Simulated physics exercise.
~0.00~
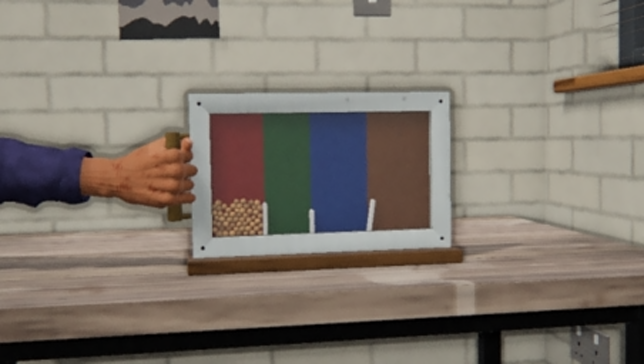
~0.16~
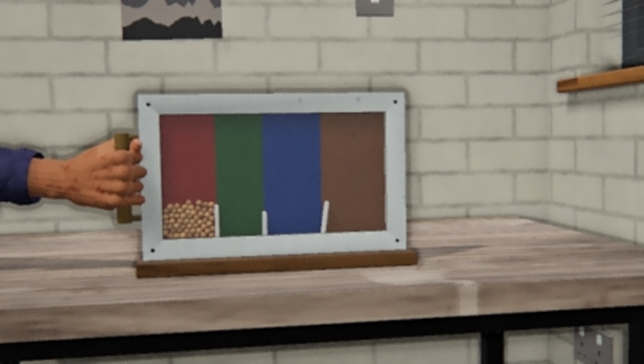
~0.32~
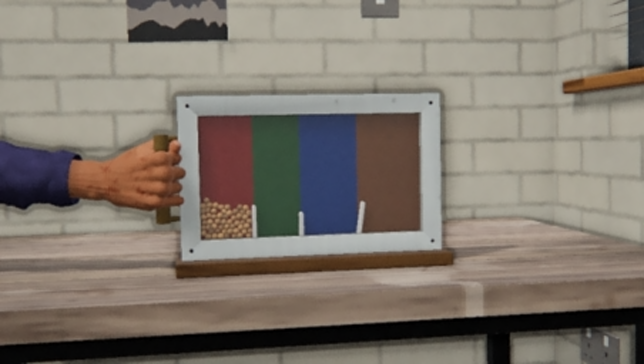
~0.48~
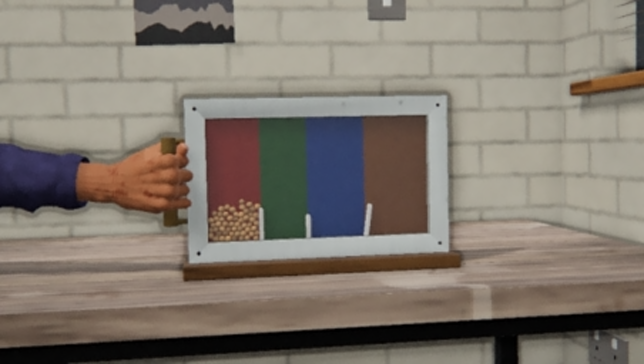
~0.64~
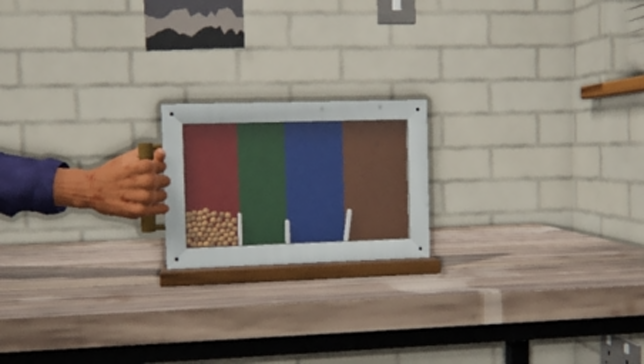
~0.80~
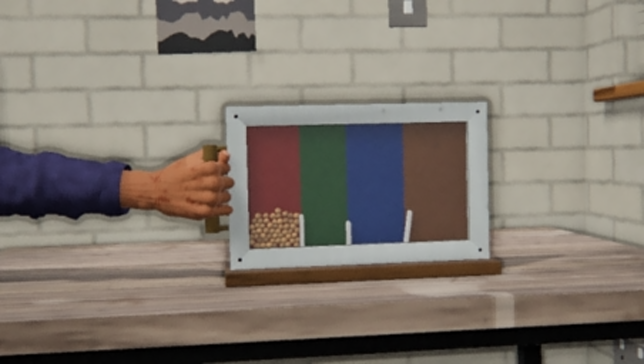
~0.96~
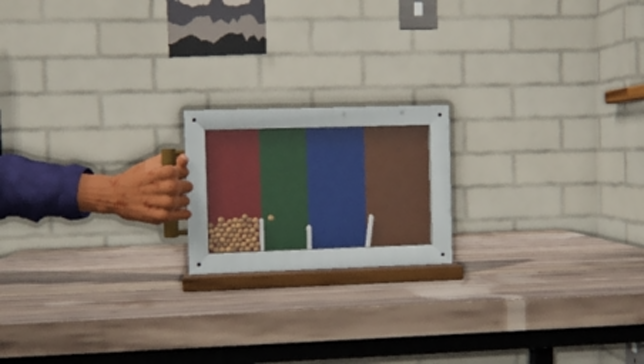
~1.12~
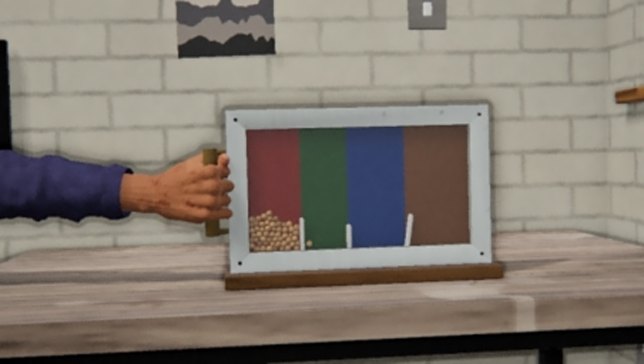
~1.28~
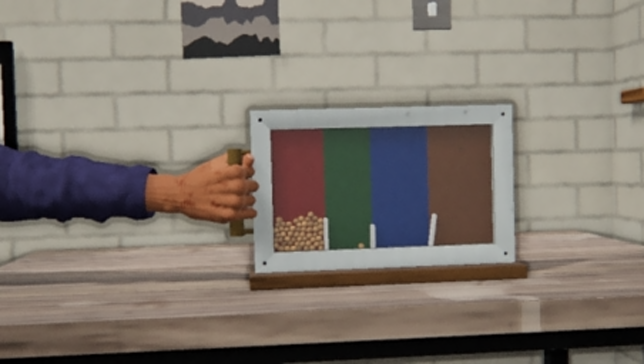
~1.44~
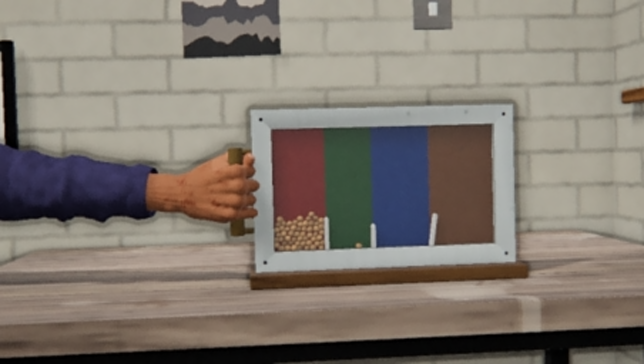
On a wooden table against a pale brick wall, a hand slides a clear-fronted box with red, green, blue and brown strips left and right several times, jostling the small pale beads, then stops with nearly all still piled in the red strip and a stray one in the green.
